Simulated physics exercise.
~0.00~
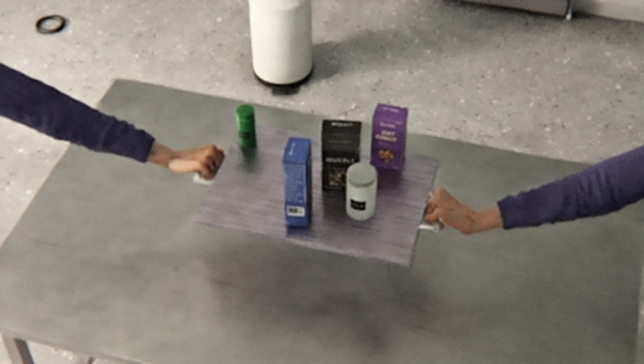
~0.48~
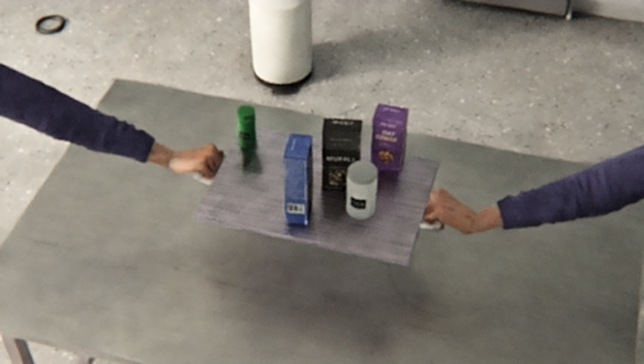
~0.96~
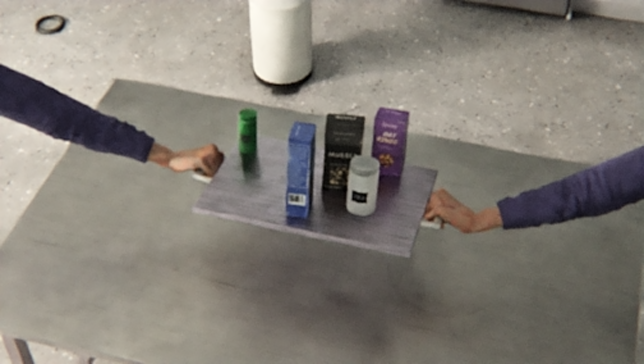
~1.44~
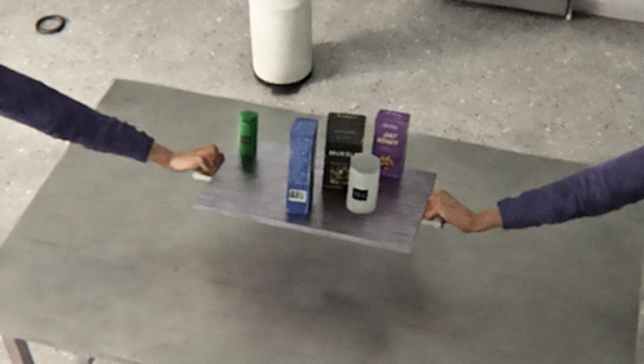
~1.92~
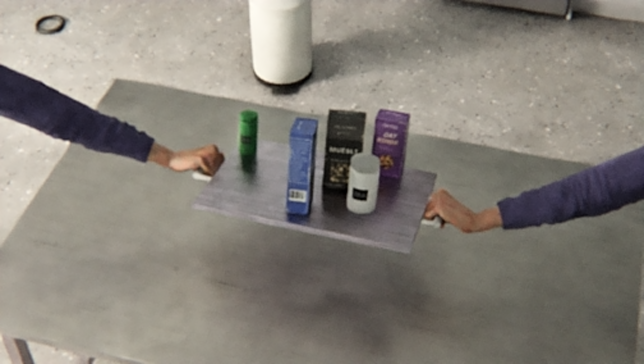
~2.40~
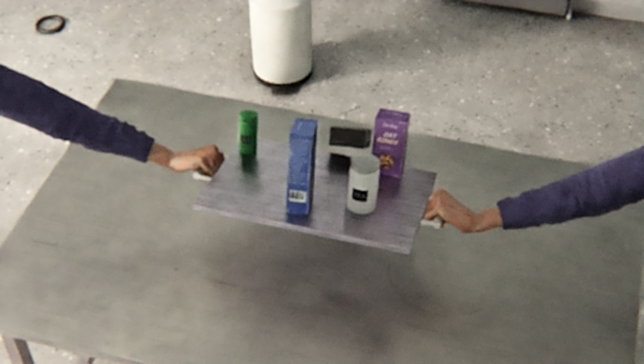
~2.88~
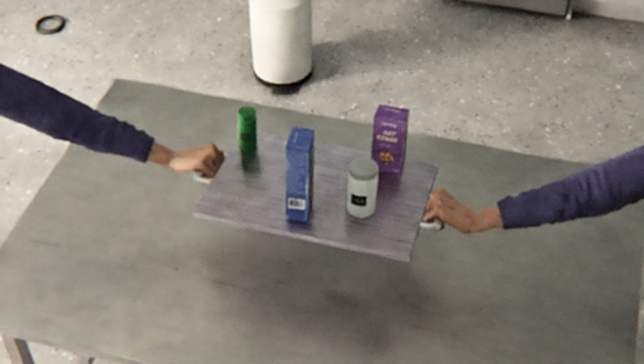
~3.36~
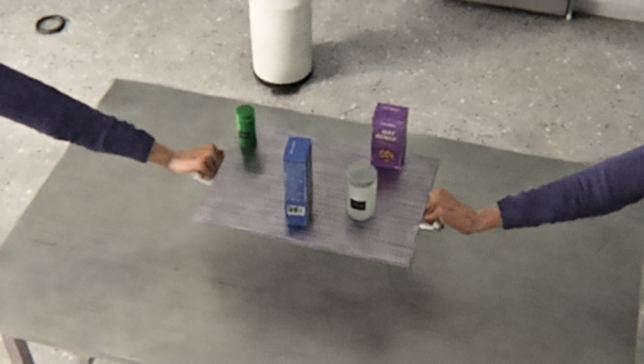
Two hands tilt a tray away, the black packet topples off, and four items stay upright.
